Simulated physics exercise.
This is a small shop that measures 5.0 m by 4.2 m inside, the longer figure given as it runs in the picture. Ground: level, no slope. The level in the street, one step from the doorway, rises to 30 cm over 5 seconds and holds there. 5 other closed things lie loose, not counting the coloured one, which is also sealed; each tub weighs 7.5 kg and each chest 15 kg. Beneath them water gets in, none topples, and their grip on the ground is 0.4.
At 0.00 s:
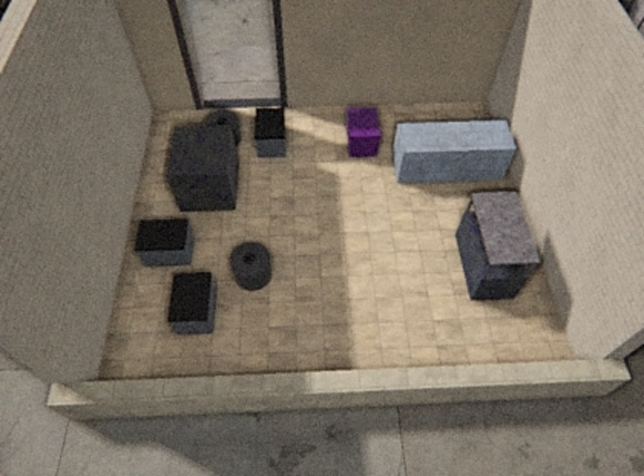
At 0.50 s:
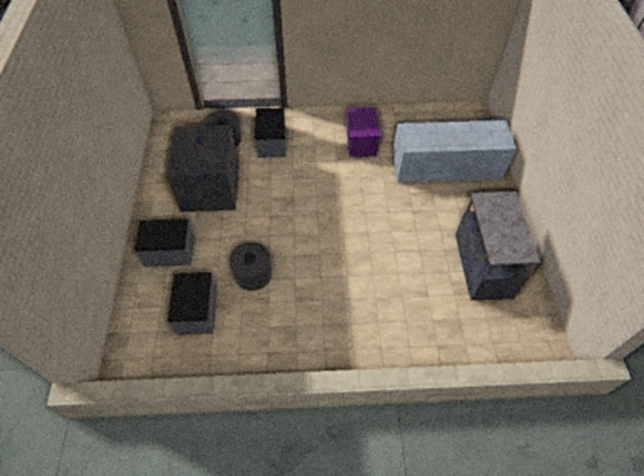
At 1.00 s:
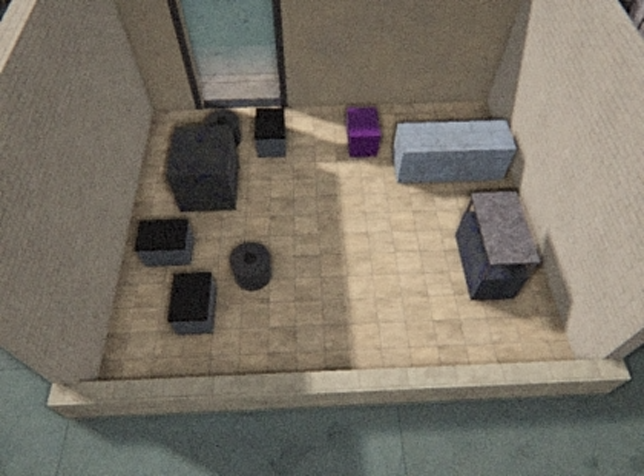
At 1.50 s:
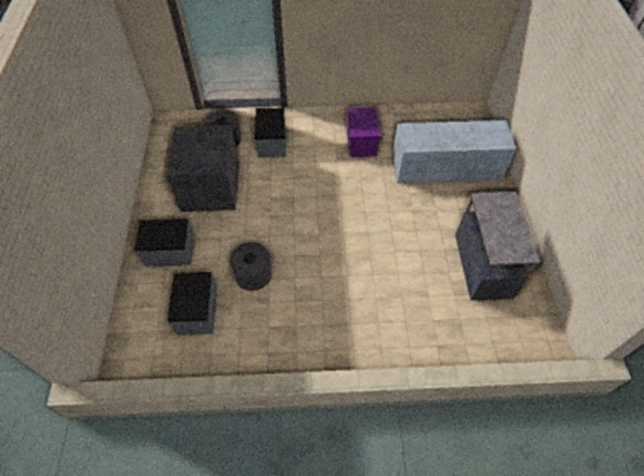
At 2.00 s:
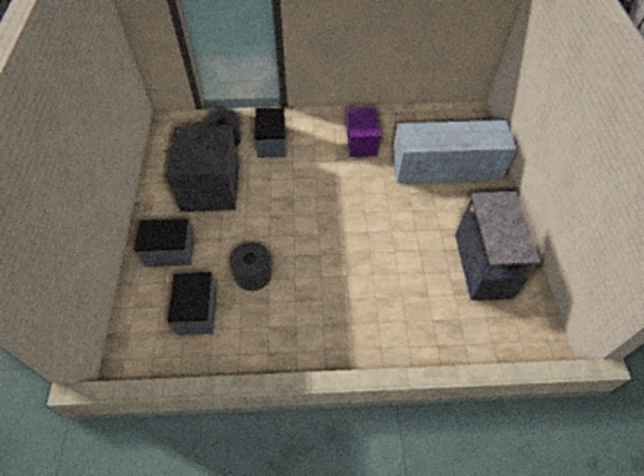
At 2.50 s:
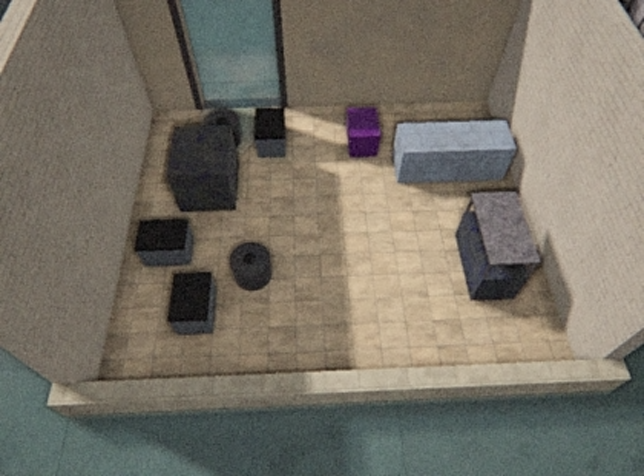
The video shows a tiled, walled room holding a purple chest, dark boxes, a round dark object and a long pale blue block, as greenish water covers the grey ground outside and beyond the doorway; nothing inside visibly shifts.
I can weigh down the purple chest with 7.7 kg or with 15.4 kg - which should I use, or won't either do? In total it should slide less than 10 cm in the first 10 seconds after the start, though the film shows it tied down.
Go with the heavier one.
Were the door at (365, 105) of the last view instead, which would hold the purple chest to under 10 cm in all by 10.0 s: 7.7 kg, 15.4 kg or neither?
There both choices fail.
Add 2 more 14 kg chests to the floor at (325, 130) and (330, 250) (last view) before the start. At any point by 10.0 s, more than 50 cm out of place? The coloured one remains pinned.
The first comes out below the threshold, the second above the threshold.
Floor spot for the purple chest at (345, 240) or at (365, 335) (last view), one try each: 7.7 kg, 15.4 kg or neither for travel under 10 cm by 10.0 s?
The first time both options come up short; the second time both options come up short.
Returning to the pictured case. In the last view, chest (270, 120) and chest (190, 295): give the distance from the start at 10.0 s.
In turn: 400 cm, 20 cm.
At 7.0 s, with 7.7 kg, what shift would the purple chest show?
Shift: About 10 cm.
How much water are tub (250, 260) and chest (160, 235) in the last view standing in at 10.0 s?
Depth approx. 8 cm / 10 cm.
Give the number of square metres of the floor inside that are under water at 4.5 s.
The covered patch comes to about 6.0 m2.
After 3.5 s the purple chest would be 0 cm from its start with 7.7 kg and 0 cm from its start with 15.4 kg; 0 cm of water round it then.
After 4.5 s the purple chest would be 0 cm from its start with 7.7 kg and 0 cm from its start with 15.4 kg; 2 cm of water round it then.
After 7.0 s the purple chest would be 15 cm from its start with 7.7 kg and 0 cm from its start with 15.4 kg; 3 cm of water round it then.
After 10.0 s the purple chest would be 53 cm from its start with 7.7 kg and 2 cm from its start with 15.4 kg; 5 cm of water round it then.
